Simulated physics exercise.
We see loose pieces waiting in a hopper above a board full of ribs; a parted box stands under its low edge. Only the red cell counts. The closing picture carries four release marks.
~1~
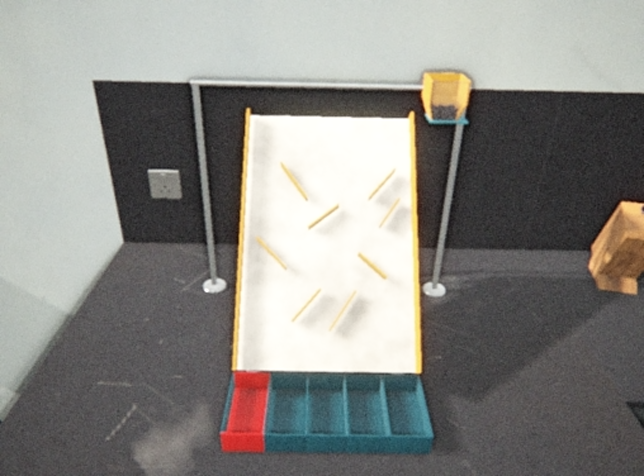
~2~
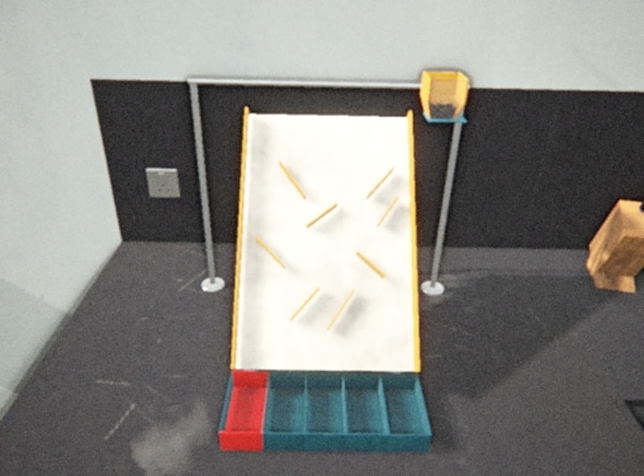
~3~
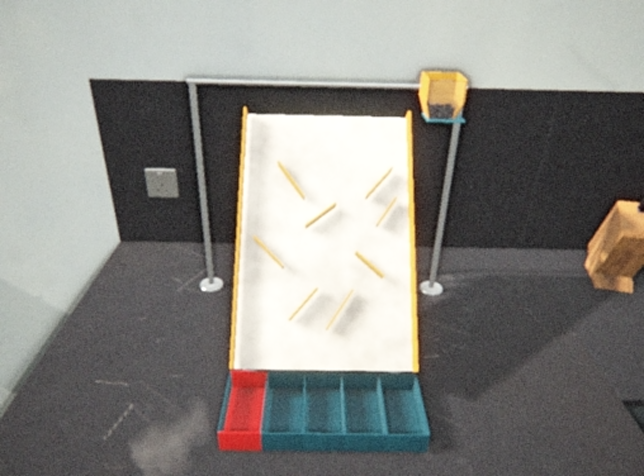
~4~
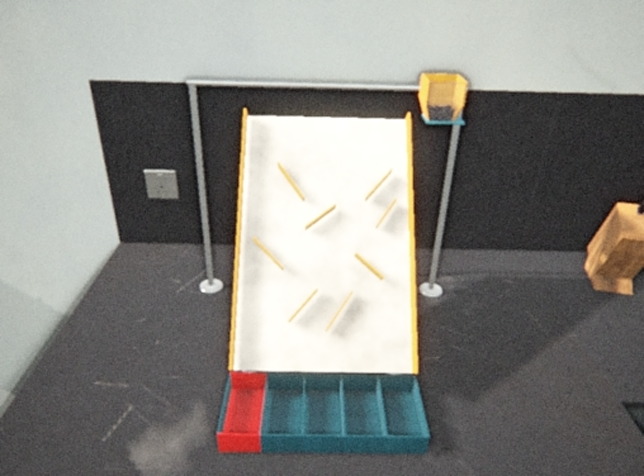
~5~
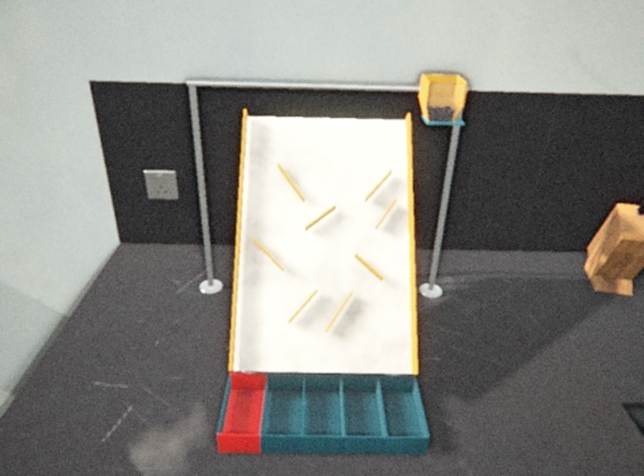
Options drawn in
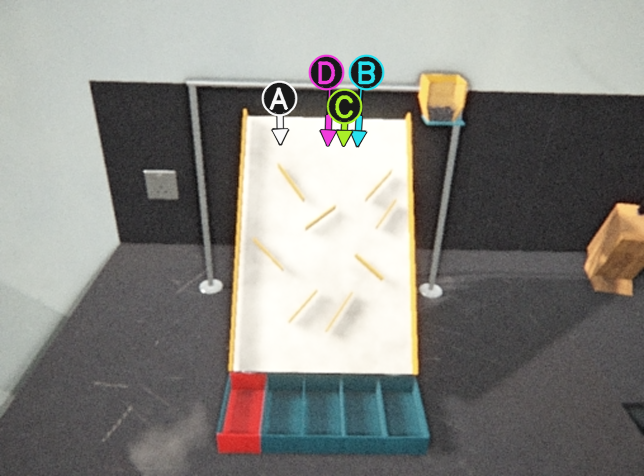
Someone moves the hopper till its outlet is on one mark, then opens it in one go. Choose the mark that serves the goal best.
Mark A.
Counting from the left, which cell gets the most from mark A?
The first from the left.
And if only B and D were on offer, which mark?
The answer is D.
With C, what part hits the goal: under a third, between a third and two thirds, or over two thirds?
Mark C gives under a third.
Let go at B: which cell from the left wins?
The second.
On the marked copy, mark A meets the board at (280, 138); mark B meets the board at (357, 140); mark C meets the board at (343, 140); mark D meets the board at (327, 140).
For mark A, the larger part in the red cell, roughly a quarter in other cells, just a few held on the board, just a few outside the box.
For mark B, about a tenth in the red cell, the larger part in other cells, about a tenth outside the box.
For mark C, roughly a quarter in the red cell, the larger part in other cells.
For mark D, roughly half in the red cell, roughly half in other cells.
